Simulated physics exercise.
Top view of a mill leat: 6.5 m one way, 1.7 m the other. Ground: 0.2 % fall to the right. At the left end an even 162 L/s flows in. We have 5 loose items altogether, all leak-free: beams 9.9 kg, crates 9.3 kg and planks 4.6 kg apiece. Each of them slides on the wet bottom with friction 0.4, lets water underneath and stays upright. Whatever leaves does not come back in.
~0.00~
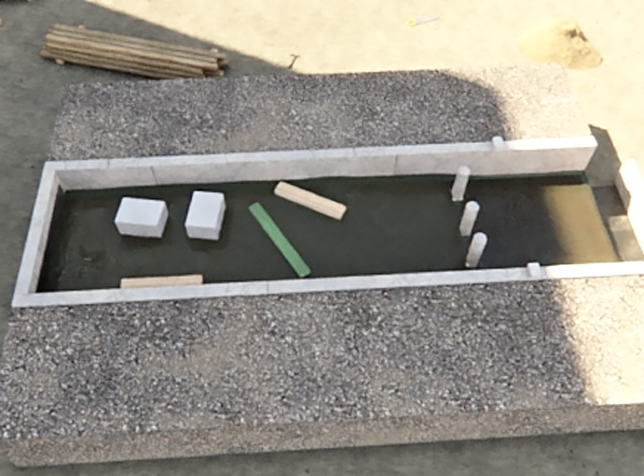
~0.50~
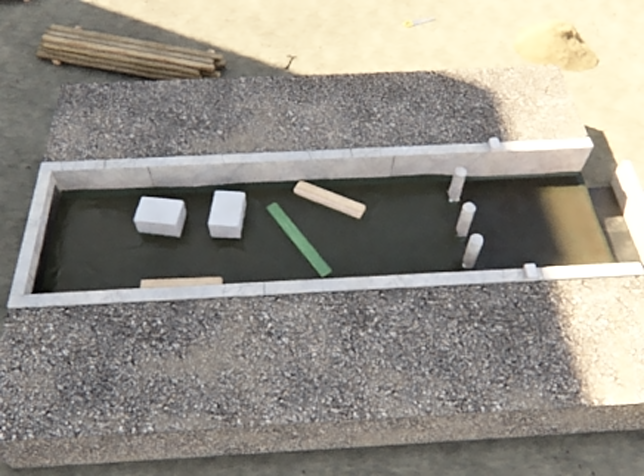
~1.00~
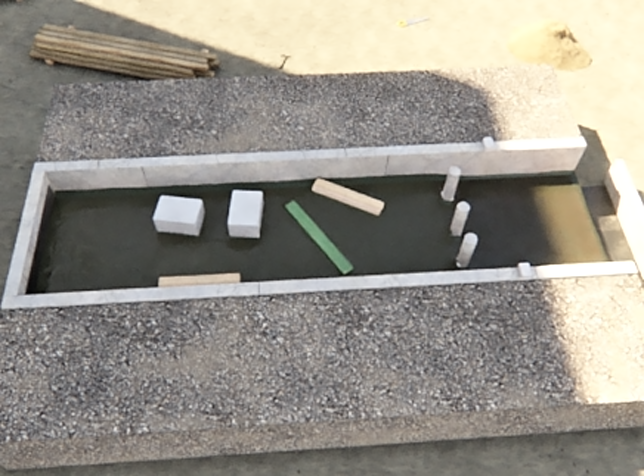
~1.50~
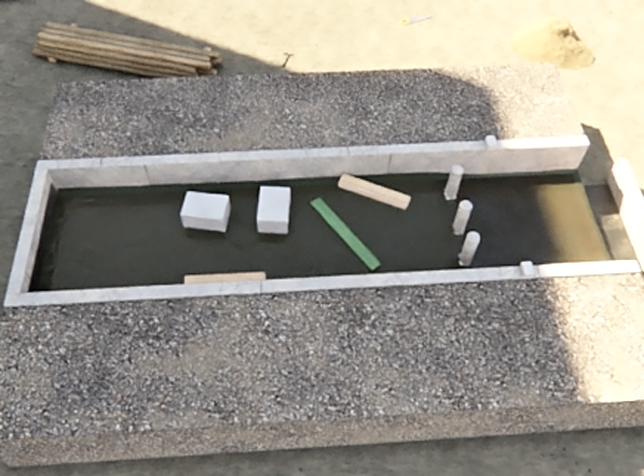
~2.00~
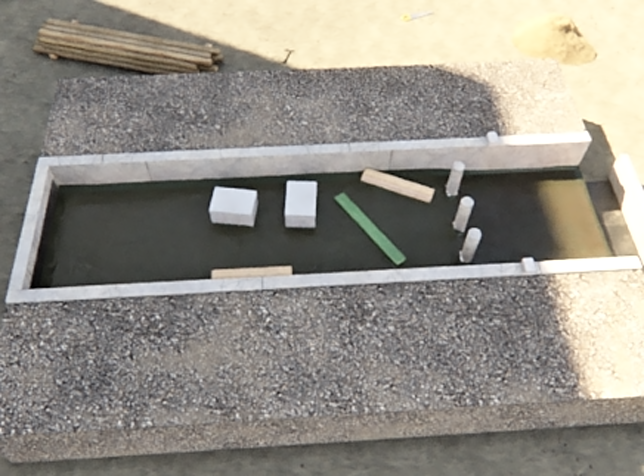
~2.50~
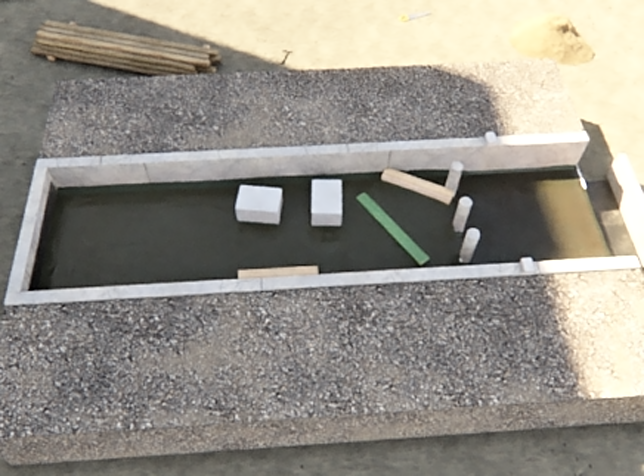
Two white crates and three planks, one of them green, drifting rightward together along a walled water channel towards three upright posts.
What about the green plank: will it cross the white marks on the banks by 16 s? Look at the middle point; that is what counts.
As for the green plank, it never gets beyond them.
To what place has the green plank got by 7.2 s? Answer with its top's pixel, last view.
Near (447, 232).
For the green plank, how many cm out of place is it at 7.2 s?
I'd put it at around 200 cm.
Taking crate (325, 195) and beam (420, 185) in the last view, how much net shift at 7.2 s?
First named - 300 cm; second named - washed out.
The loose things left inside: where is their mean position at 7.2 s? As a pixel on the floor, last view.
(416, 224).
After 3.5 s the green plank is near (438, 230), 2.0 m from its start, afloat; 0 of 5 are over the mark; 4 afloat.
After 7.2 s the green plank is near (447, 232), 2.1 m from its start, afloat; 1 of 5 are over the mark; 4 afloat.
After 12.0 s the green plank is near (447, 232), 2.1 m from its start, afloat; 1 of 5 are over the mark; 4 afloat.
After 16.0 s the green plank is near (447, 232), 2.1 m from its start, afloat; 1 of 5 are over the mark; 4 afloat.
